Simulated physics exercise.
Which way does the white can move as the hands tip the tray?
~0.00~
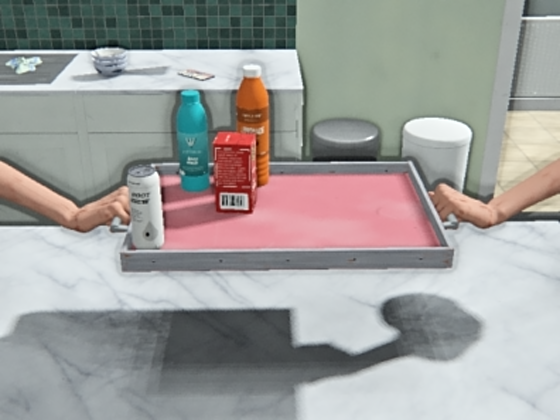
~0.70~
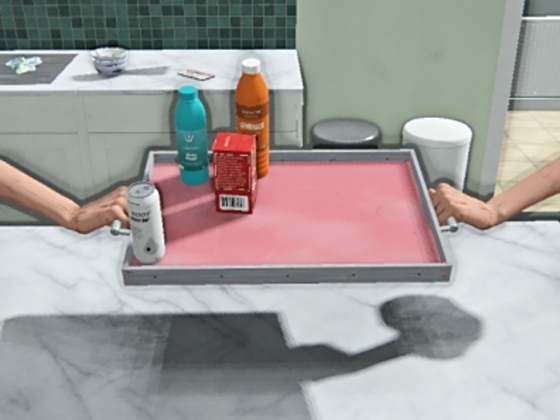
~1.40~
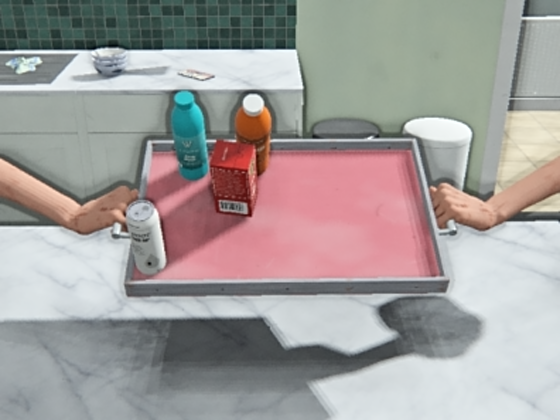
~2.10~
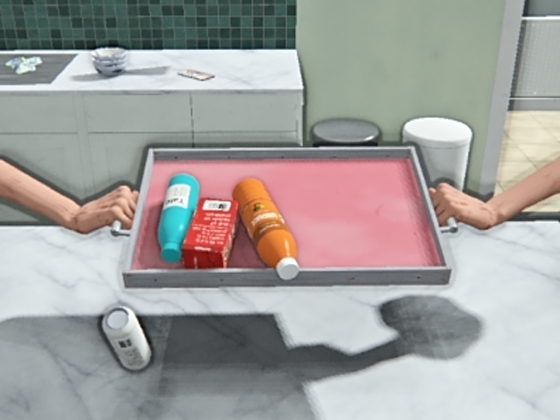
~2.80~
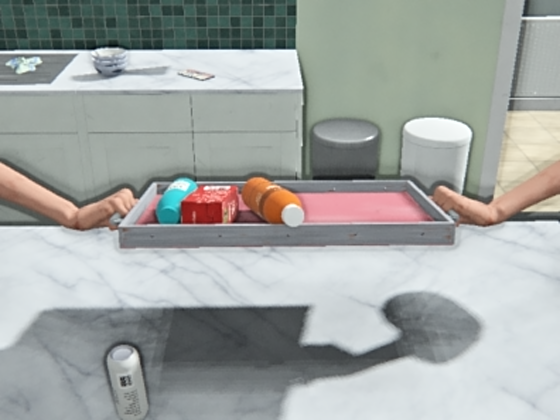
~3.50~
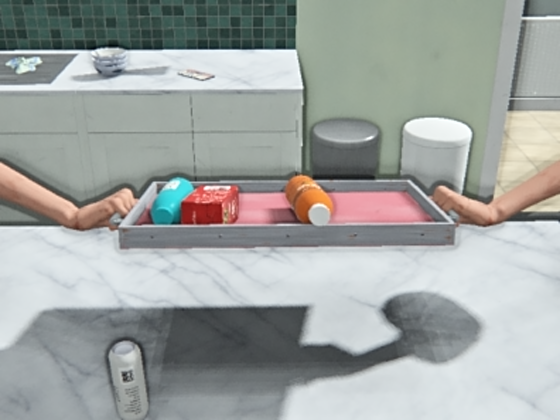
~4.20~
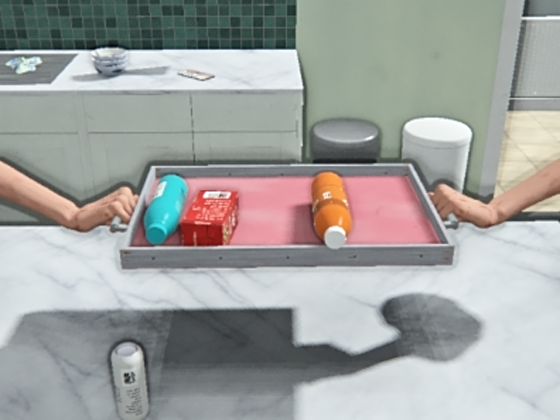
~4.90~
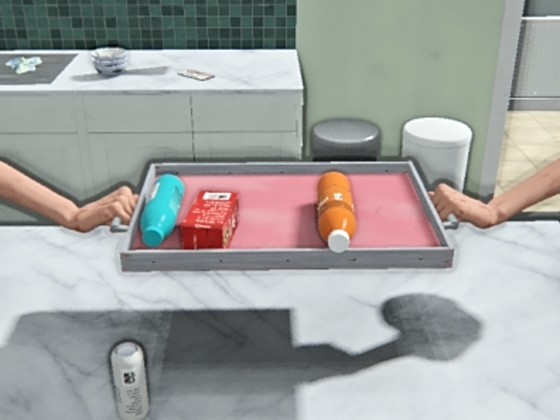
The white can moves down the view, leaving the tray's near side and ending up on the marble surface.
